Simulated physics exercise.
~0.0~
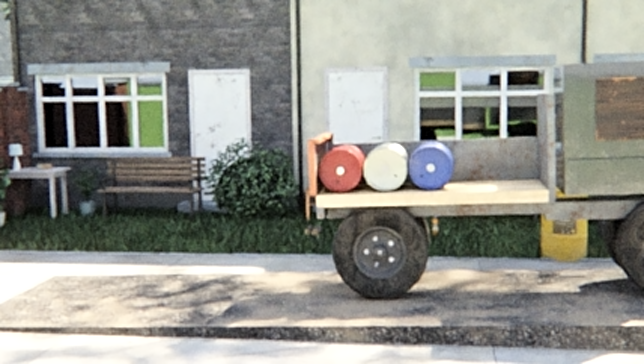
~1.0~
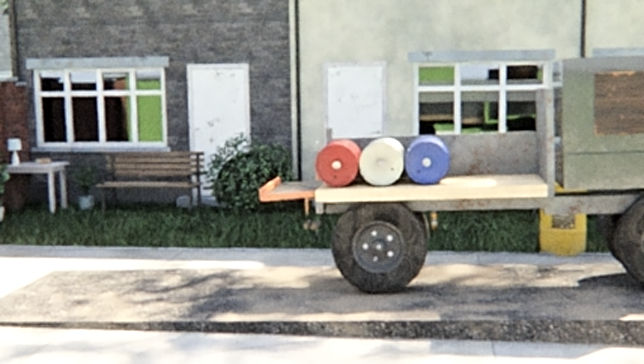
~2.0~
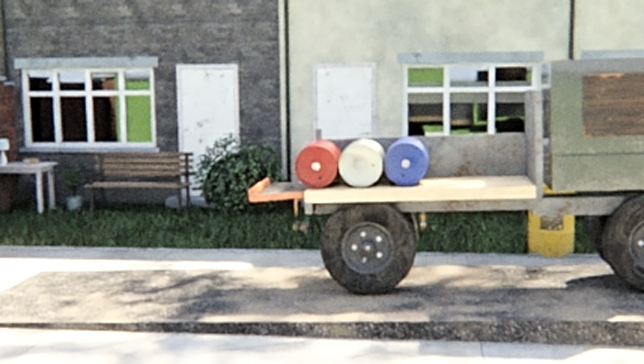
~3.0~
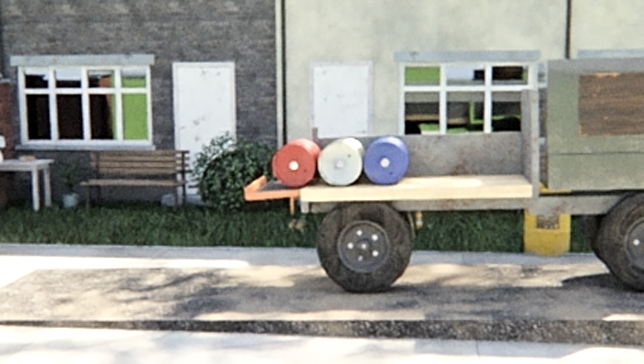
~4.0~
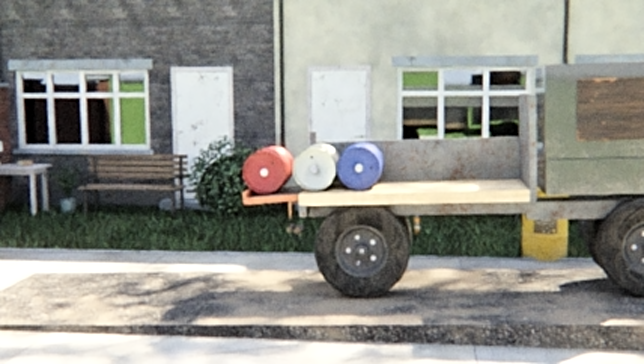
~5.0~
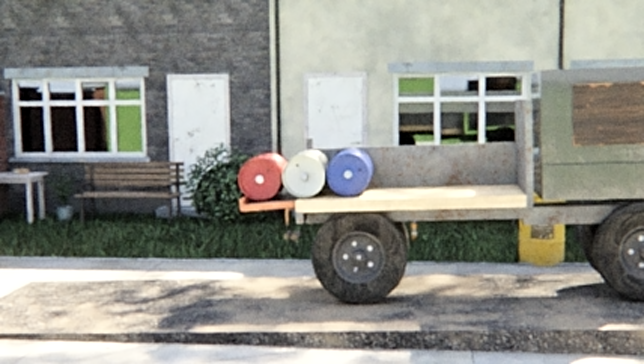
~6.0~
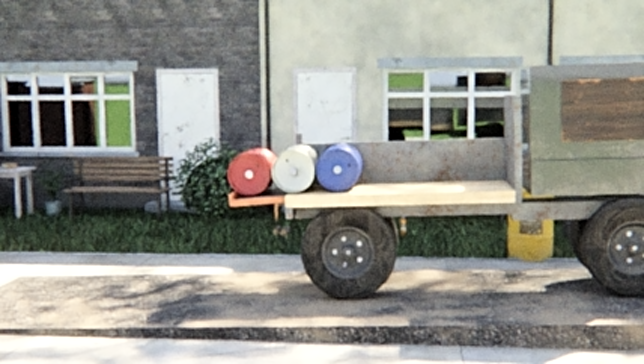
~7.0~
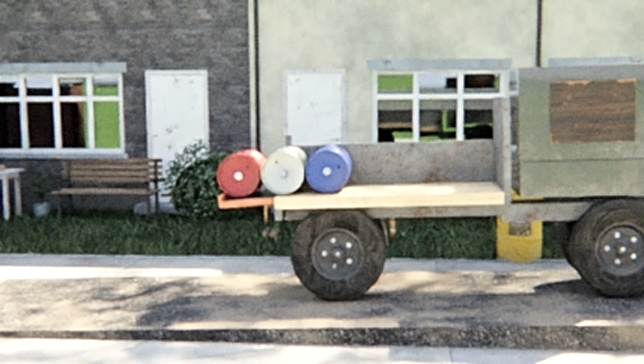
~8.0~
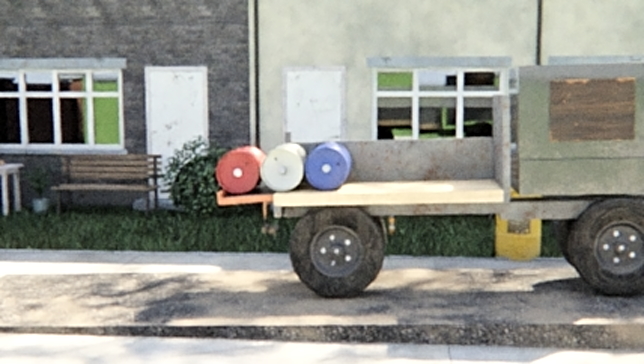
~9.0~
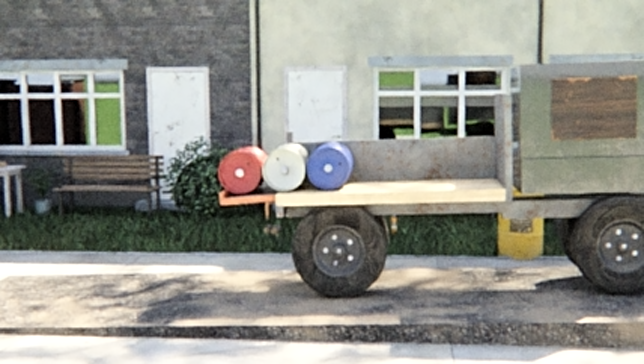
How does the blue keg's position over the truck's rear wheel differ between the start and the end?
At the start the blue keg lies on the bed to the right of the rear wheel's centre. By the end it has shifted left along the bed and rests roughly above the middle of that wheel, closer to the tailgate.
